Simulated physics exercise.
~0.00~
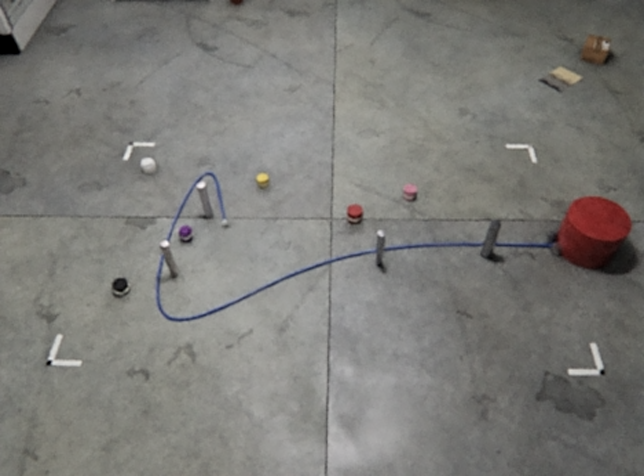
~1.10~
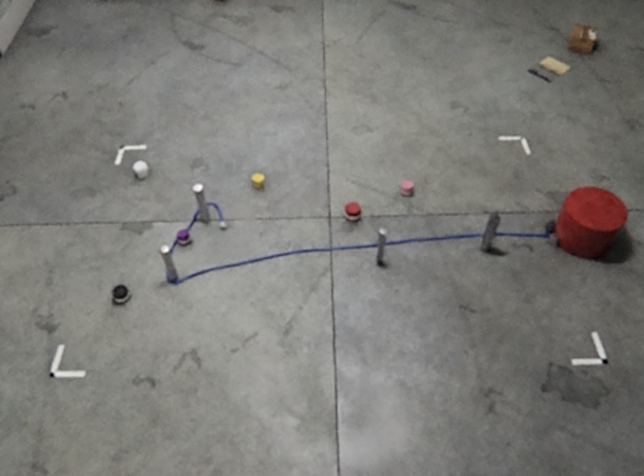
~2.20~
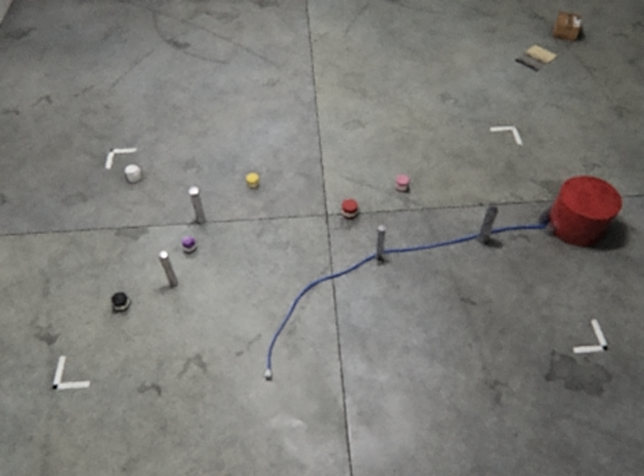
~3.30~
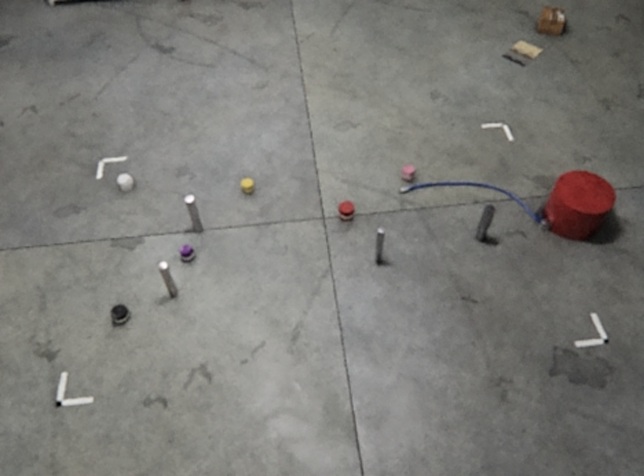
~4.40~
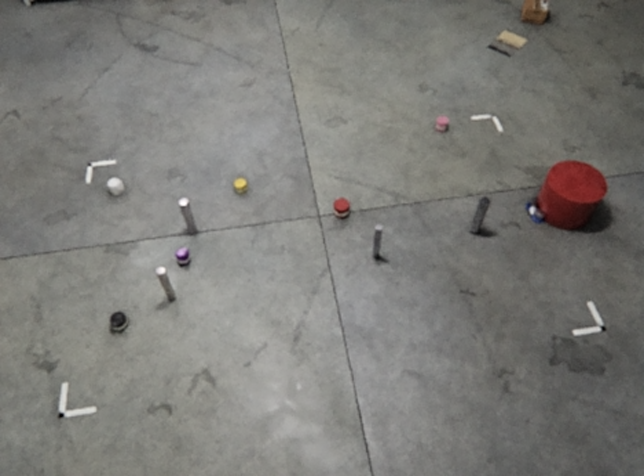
A blue cable lies loose on a concrete floor, running from a red drum at the right past four steel posts and curling round the two on the left, among six small canisters and jars. It draws in toward the drum, its wide bend tightening against the left posts and nudging the purple jar slightly. The free end then slips clear and swings below the middle. Next it sweeps up beside the pink canister, which shifts and is then carried farther up and right. Finally the cable is almost wholly gathered in, its tip beside the drum.
